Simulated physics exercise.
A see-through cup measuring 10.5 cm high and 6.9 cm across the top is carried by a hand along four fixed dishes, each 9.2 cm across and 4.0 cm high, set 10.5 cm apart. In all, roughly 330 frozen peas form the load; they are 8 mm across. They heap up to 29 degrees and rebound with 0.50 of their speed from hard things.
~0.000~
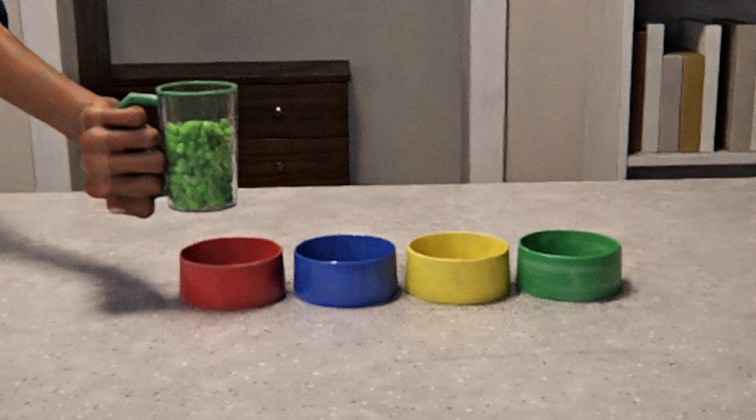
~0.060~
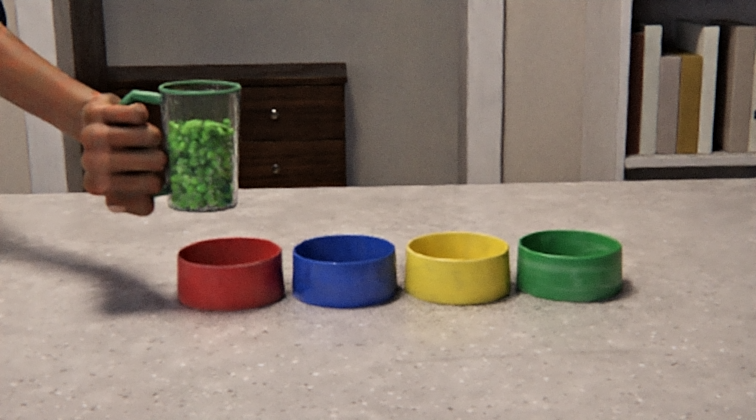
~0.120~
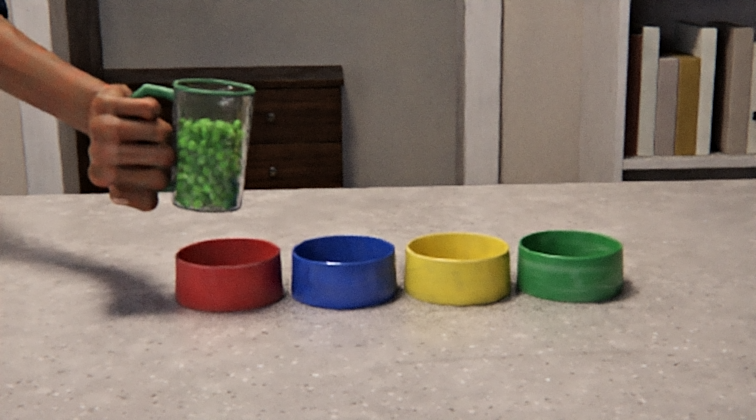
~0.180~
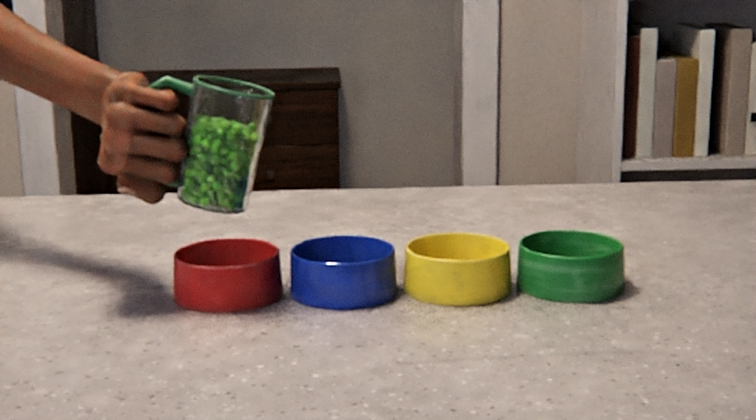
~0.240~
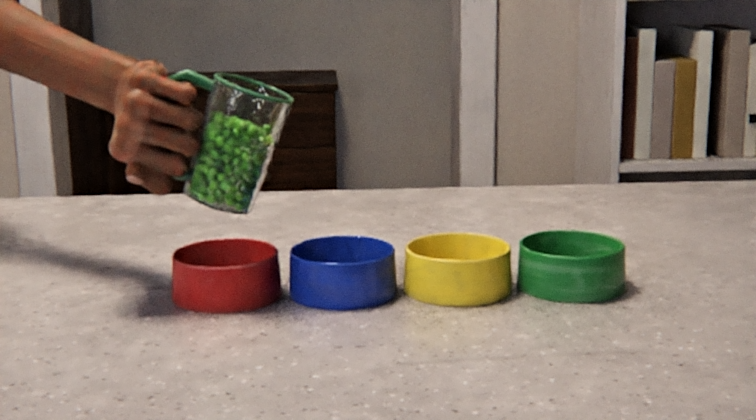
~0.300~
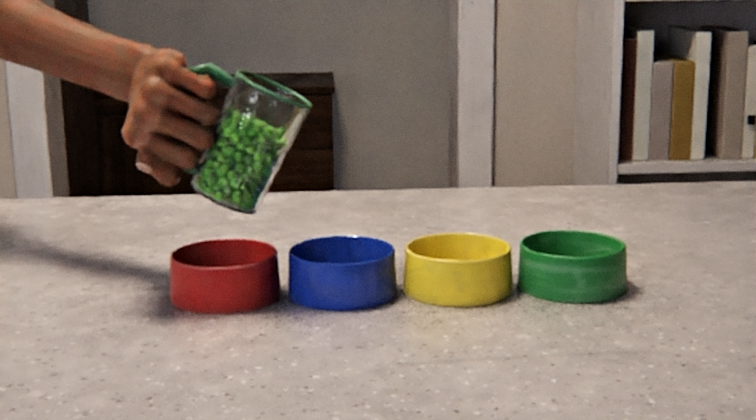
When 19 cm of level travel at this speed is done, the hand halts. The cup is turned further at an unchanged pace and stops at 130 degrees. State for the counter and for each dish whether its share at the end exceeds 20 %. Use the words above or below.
Red - below; blue - below; green - below; yellow - above; counter - below.
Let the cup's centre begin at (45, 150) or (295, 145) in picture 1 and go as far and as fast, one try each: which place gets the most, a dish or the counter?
The biggest share lands on blue the first time and on green the second time.
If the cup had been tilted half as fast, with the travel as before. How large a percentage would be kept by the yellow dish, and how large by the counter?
It would be yellow 80 and counter 10.
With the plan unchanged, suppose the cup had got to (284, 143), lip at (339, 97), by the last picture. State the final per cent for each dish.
Red: 0 / blue: 0 / green: 0 / yellow: 90.
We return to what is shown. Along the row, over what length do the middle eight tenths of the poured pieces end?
About 8 cm.
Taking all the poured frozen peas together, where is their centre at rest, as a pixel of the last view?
Look around (472, 270) in the last picture.
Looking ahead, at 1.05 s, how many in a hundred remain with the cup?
My estimate is about 90 per cent.
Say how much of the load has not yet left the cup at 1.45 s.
I'd say close to 0 per cent.
After 0.75 s, tilt 76 degrees; cup holds 100 %.
Then, at 1.05 s, tilt 109 degrees; cup holds 90 %, yellow 5 %.
After 1.45 s, tilt 130 degrees; cup holds 0 %, green 5 %, yellow 85 %.
By 2.1 s all is still; red 0 %, blue 0 %, green 5 %, yellow 85 %, counter 10 %.
